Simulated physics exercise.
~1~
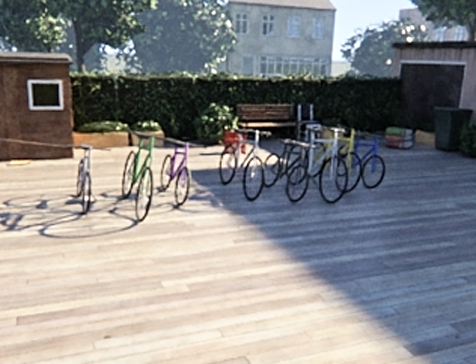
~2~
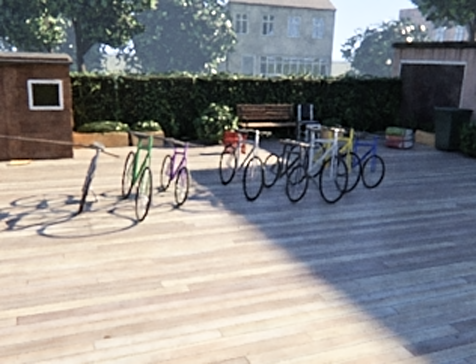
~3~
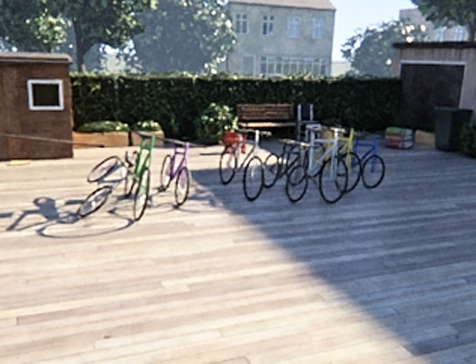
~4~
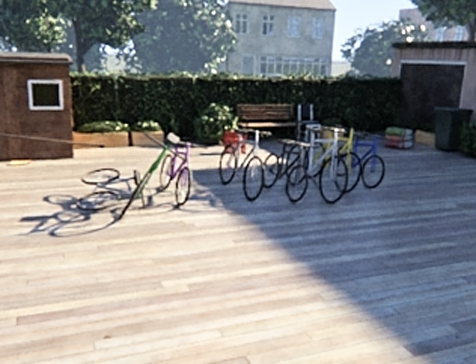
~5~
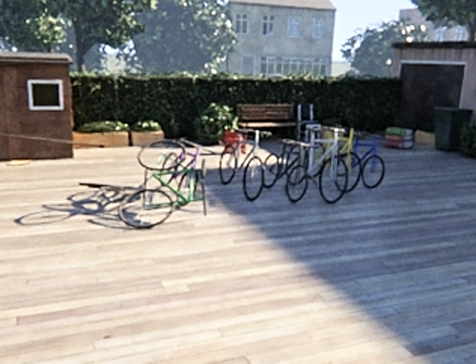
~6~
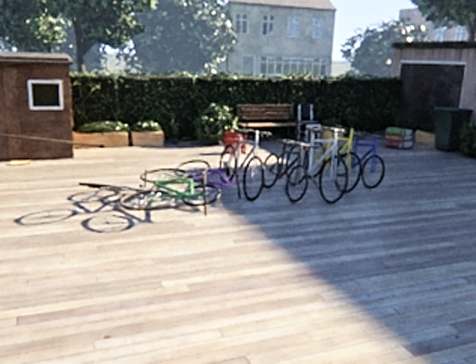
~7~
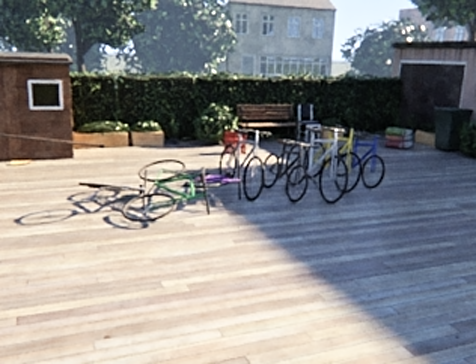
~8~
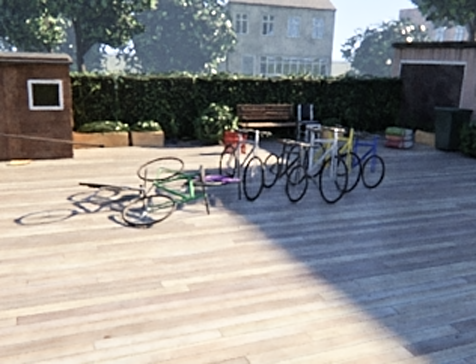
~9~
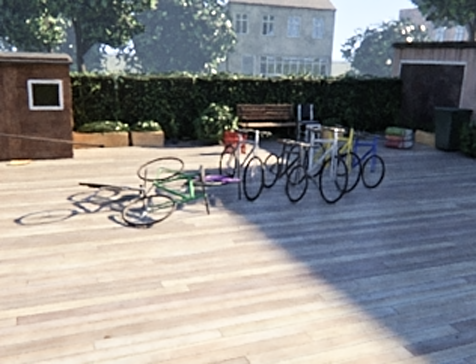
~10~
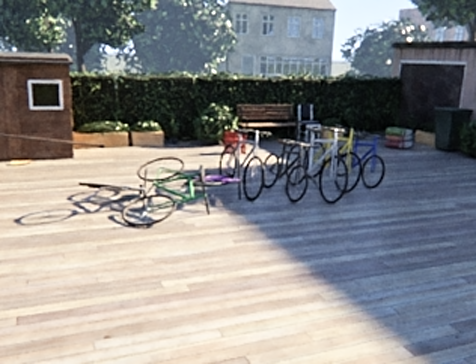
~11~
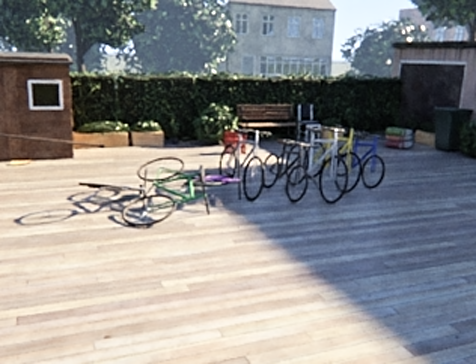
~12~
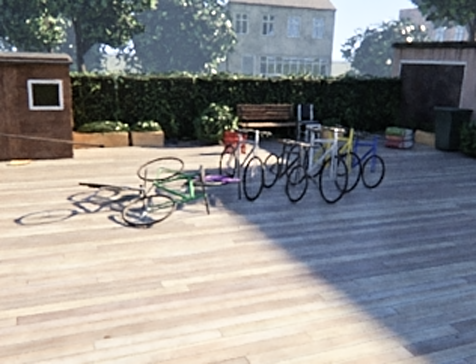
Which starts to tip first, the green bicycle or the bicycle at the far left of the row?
The bicycle at the far left starts to tip first. The green bicycle is still upright at that point and only begins to lean afterwards.
